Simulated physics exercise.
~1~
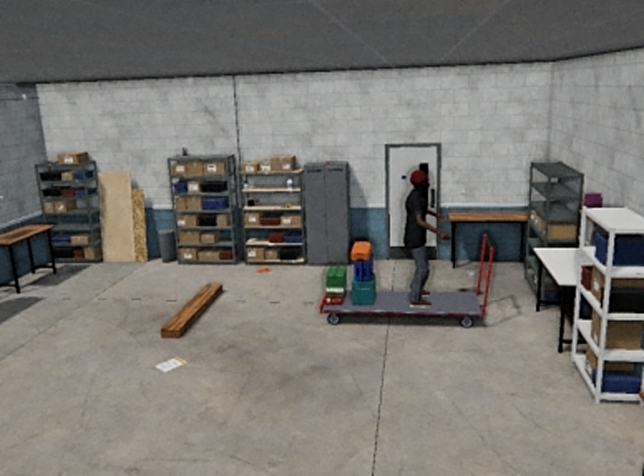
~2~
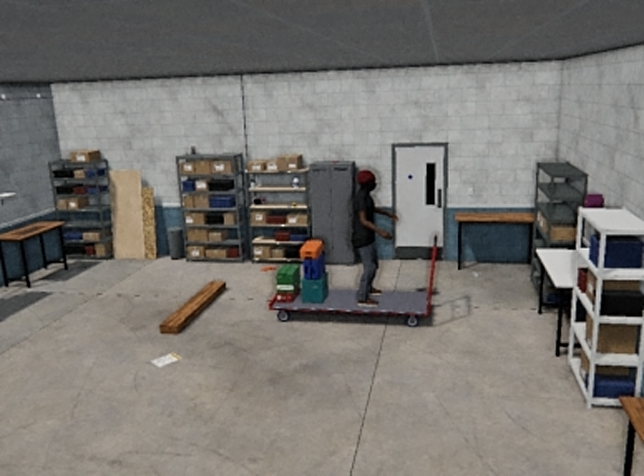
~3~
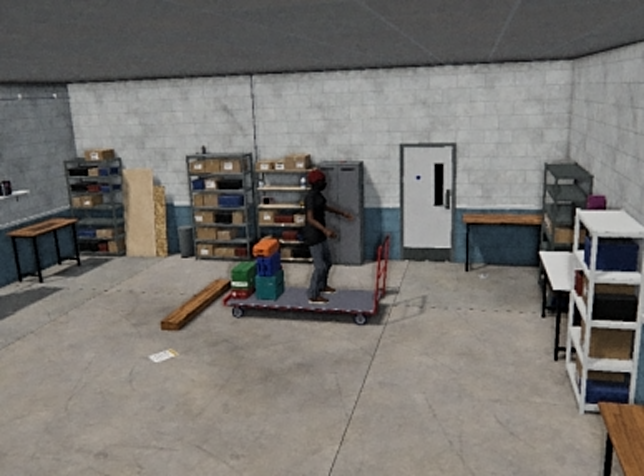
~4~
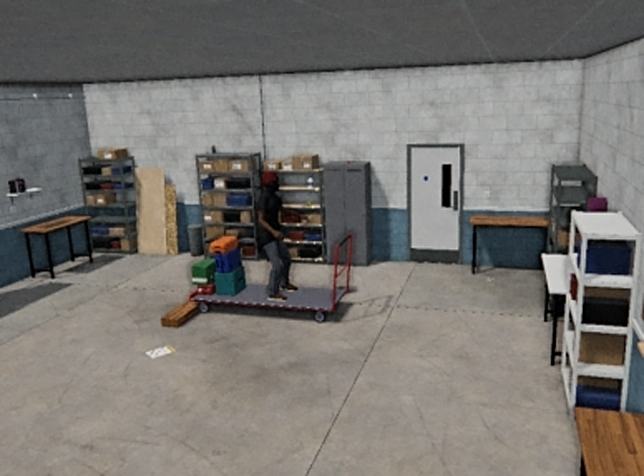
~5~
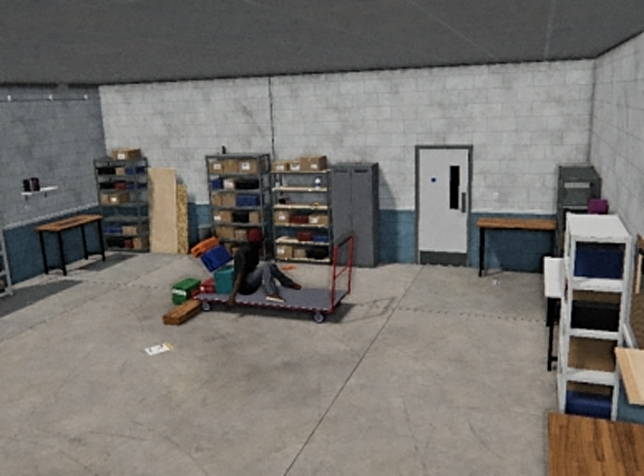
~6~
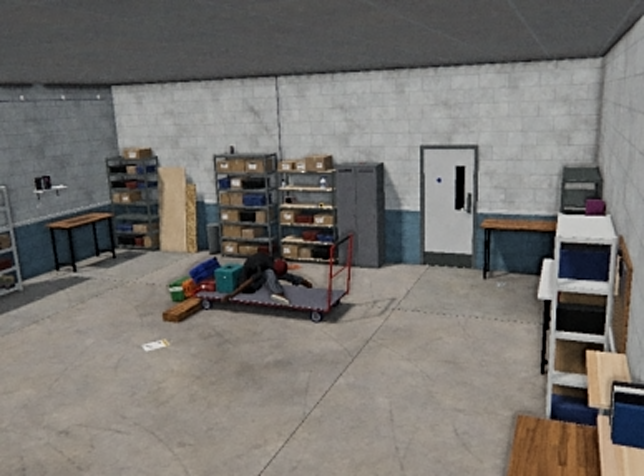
A person stood on a flat cart carrying colourful boxes as it rolled left across a storeroom and stopped against a wooden beam; the person crumpled onto the deck, while orange, blue and green boxes toppled over the front and a teal one stayed aboard.
